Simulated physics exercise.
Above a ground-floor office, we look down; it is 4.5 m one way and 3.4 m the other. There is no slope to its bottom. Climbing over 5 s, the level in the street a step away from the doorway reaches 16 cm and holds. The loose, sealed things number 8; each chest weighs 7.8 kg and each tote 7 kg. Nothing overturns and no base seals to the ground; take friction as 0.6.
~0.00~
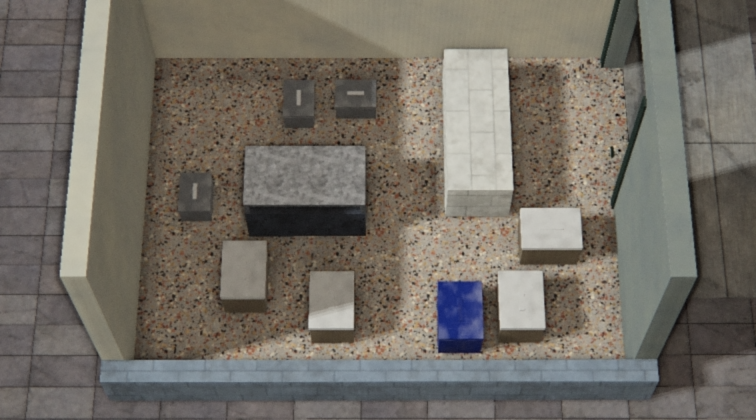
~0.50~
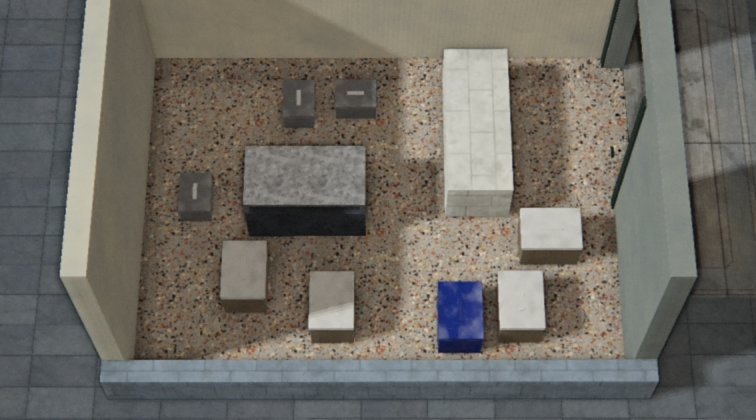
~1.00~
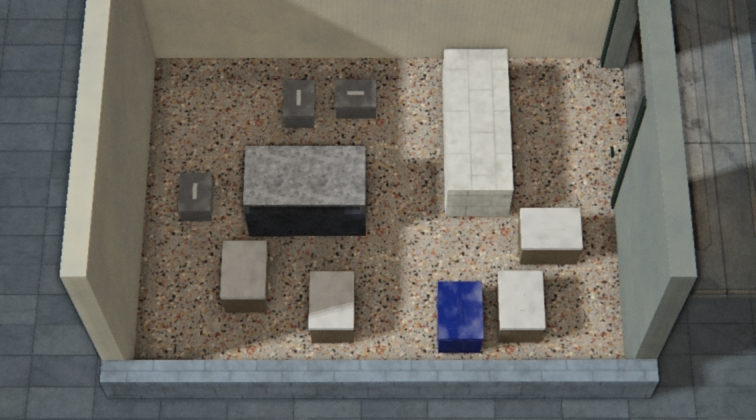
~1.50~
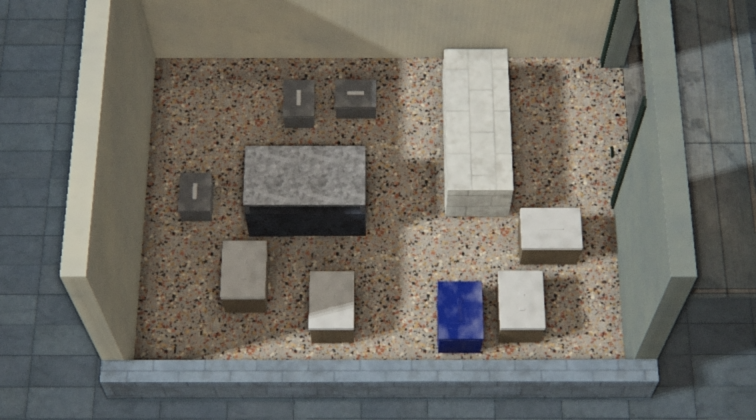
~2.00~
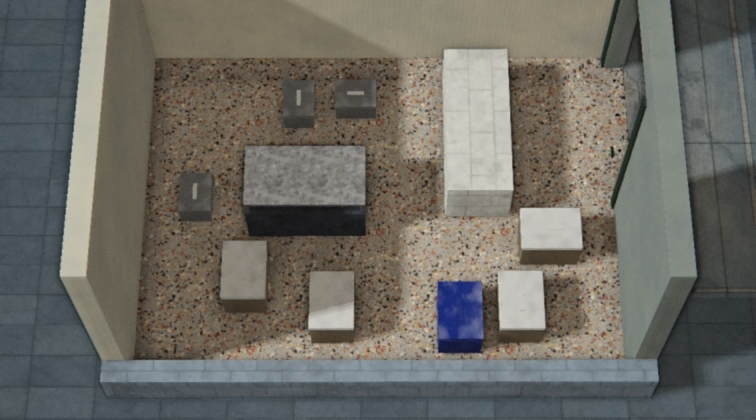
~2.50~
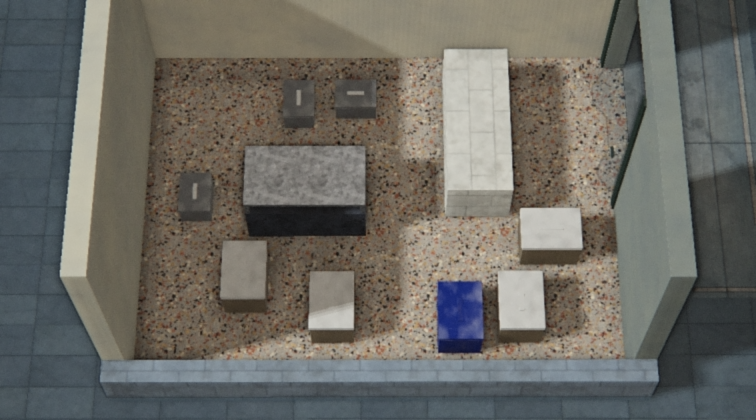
Roofless room with a speckled floor seen from above, its pale blocks, dark grey counter and blue chest all staying still.
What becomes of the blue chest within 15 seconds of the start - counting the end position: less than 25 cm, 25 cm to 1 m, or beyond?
It will likely make a long trip.
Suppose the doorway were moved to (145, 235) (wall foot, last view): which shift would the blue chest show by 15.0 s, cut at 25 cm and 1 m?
The blue chest ends up a great distance away.
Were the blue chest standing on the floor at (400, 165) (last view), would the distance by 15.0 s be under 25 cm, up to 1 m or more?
Answer: It scarcely moves.
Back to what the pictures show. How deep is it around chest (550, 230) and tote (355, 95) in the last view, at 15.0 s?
Depths: Near 4 cm, then near 5 cm.
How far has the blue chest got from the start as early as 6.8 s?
By then it has shifted roughly 0 cm.
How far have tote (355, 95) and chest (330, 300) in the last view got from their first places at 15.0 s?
10 cm and 200 cm respectively.
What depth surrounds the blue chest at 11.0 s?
Roughly 6 cm at that moment.
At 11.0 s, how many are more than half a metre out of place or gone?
I make it 5 by then.
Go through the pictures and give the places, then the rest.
In the first frame, the blue chest at (460, 310), on the bottom; water covers 0.0 m2; 0 of 8 have shifted.
In the second frame, the blue chest at (460, 310), on the bottom; water covers 0.0 m2; 0 of 8 have shifted.
In the third frame, the blue chest at (460, 310) rests on the ground; 0.0 m2 under water; 0 of 8 have shifted.
In the fourth frame, the blue chest at (460, 310) rests on the ground; 0.0 m2 under water; 0 of 8 have shifted.
In the fifth frame, the blue chest at (460, 310) rests on the ground; water covers 0.0 m2; 0 of 8 have shifted.
In the sixth frame, the blue chest at (460, 310) rests on the ground; 0.0 m2 under water; 0 of 8 have shifted.
After 3.5 s the blue chest is near (460, 310), 0.0 m from its start, aground; 0 afloat.
After 6.8 s the blue chest is near (460, 310), 0.0 m from its start, aground; 1 afloat.
After 11.0 s the blue chest is near (262, 257), 1.9 m from its start, afloat; 5 afloat.
After 15.0 s the blue chest is near (251, 247), 2.0 m from its start, afloat; 7 afloat.
